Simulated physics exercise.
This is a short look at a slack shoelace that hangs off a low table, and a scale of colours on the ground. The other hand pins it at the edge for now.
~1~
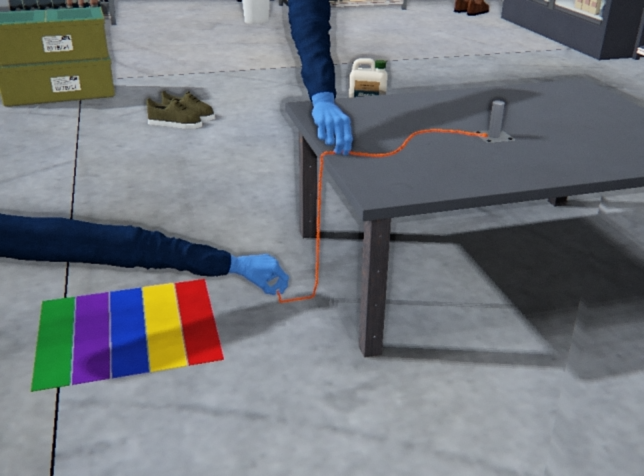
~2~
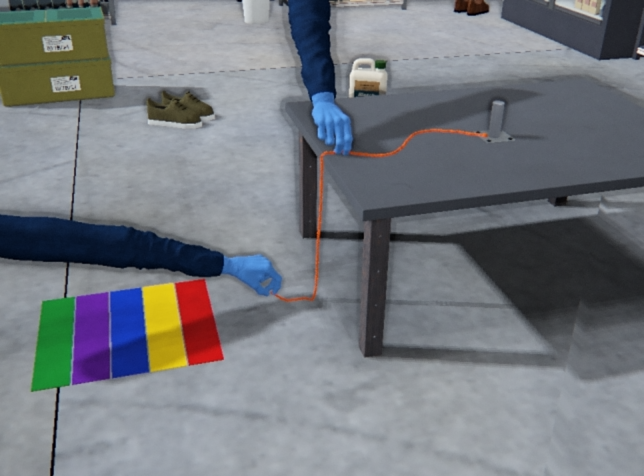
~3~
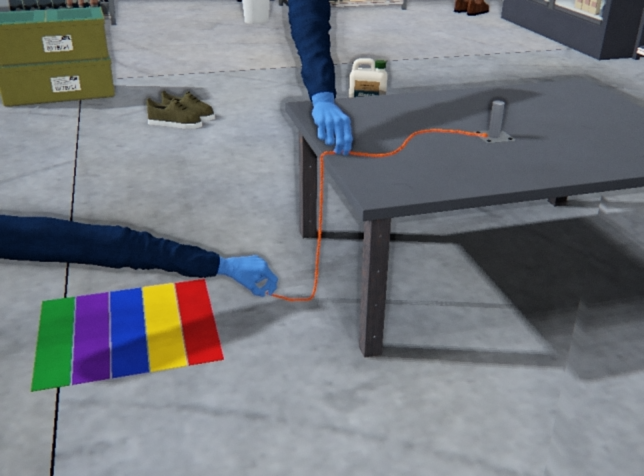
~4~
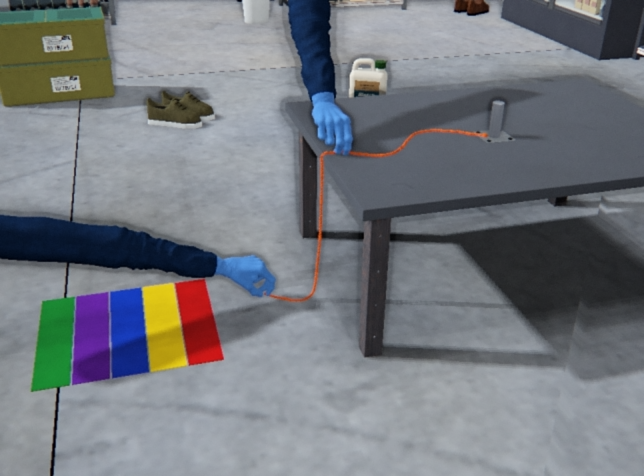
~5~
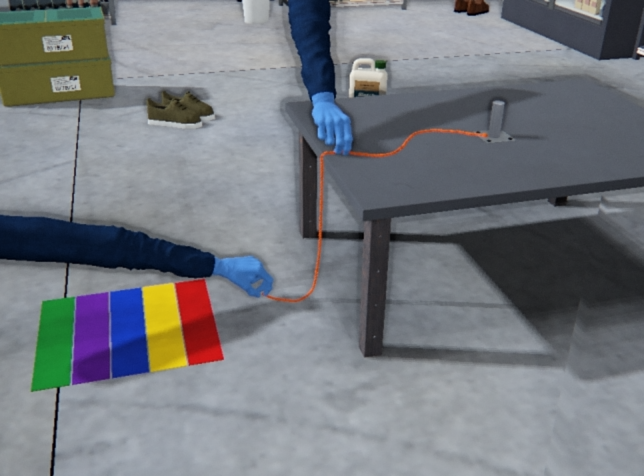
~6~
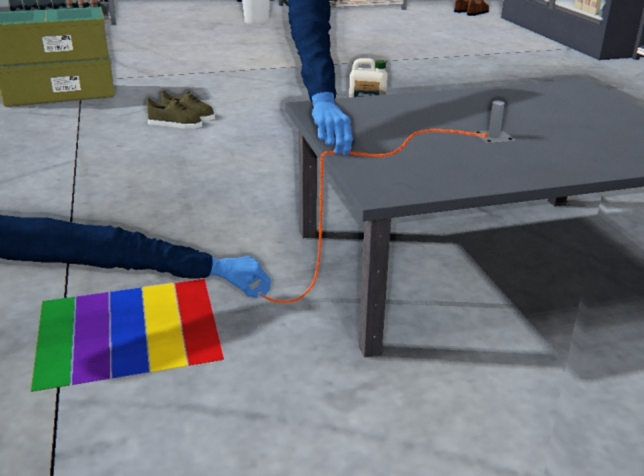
Gloved hand drawing the low end of an orange shoelace slightly left near colour strips, another hand pinning it at the table edge.
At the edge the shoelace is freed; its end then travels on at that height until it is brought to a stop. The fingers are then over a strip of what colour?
A blue strip.
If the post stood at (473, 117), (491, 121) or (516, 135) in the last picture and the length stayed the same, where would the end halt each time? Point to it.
Estimated pixels per try: (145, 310); (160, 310); (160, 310).
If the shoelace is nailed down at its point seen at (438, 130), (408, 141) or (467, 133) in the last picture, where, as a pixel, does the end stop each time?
In order of the tries: About (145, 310), then (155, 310), then (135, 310).
Soon after, end near (199, 303); over red.
Then, end near (155, 309); over yellow.
At full stretch, end near (129, 313); over blue. The blue one.
